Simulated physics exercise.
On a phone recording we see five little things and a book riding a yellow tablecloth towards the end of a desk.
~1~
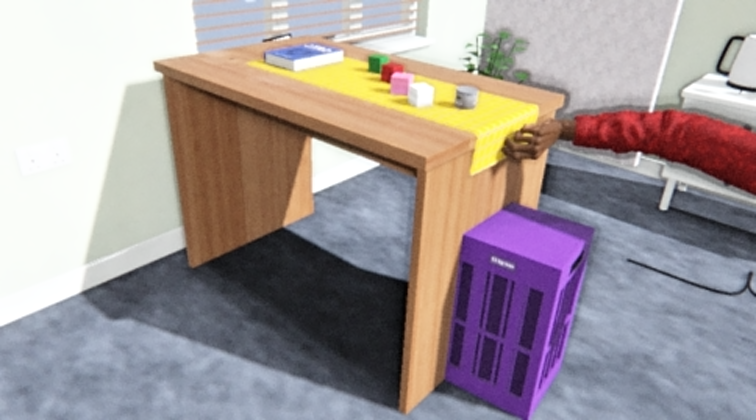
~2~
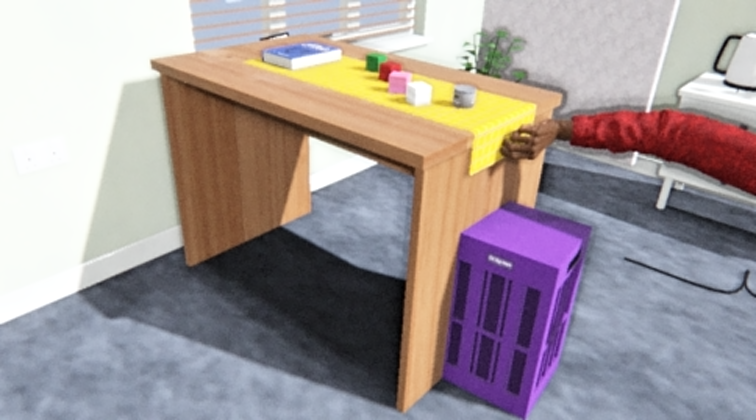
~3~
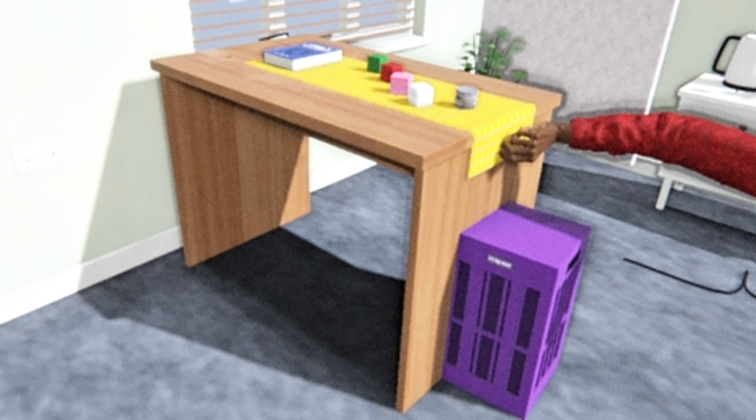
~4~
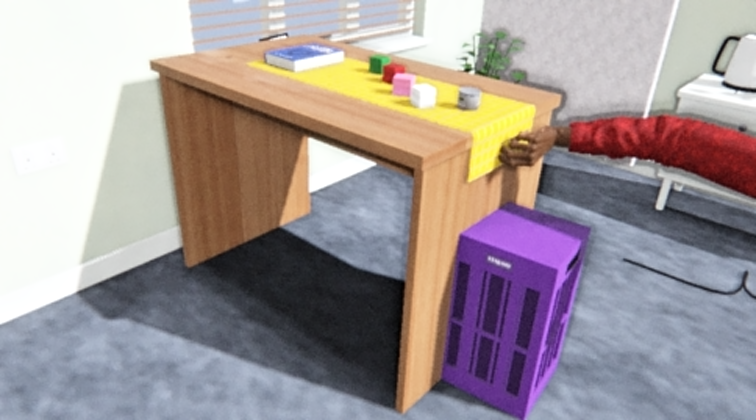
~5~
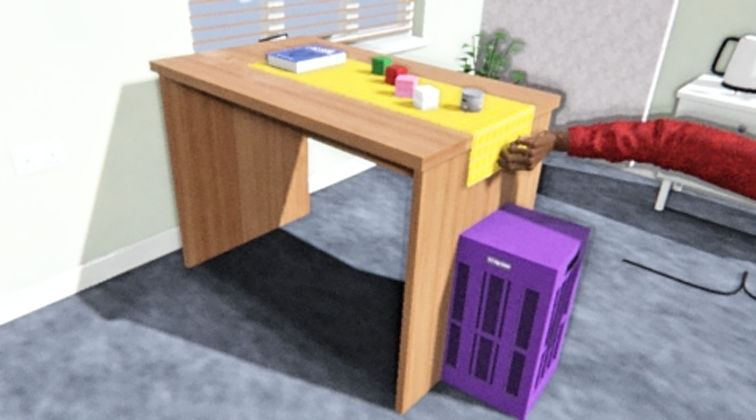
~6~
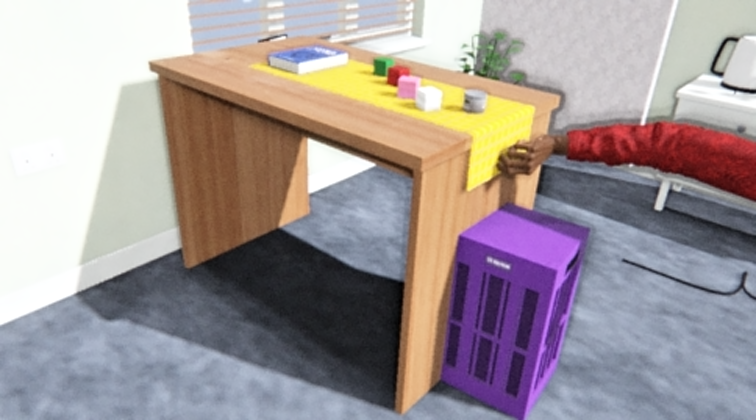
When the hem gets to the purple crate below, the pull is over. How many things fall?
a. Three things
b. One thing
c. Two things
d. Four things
One thing (b).
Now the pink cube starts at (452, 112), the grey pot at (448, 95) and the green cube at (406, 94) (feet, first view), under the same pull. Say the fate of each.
The pink cube ends up off, the grey pot ends up on top and the green cube ends up on top.
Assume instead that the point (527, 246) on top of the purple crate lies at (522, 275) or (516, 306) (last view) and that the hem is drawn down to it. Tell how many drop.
The first gives 2, the second 3.
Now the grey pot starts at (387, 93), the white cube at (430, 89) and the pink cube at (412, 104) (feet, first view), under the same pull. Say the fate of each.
Fate of the grey pot: It stays; fate of the white cube: It stays; fate of the pink cube: It stays.
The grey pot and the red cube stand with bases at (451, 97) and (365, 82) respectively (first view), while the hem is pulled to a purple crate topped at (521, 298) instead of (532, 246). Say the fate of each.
Grey pot: Lost; red cube: Safe.
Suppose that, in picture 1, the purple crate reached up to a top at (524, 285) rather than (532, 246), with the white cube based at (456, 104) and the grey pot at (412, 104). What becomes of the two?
The white cube is lost, the grey pot is lost.
Early on, hem on the crate; grey pot gone.
Finally, hem on the crate; grey pot gone. The count of fallen things is one.
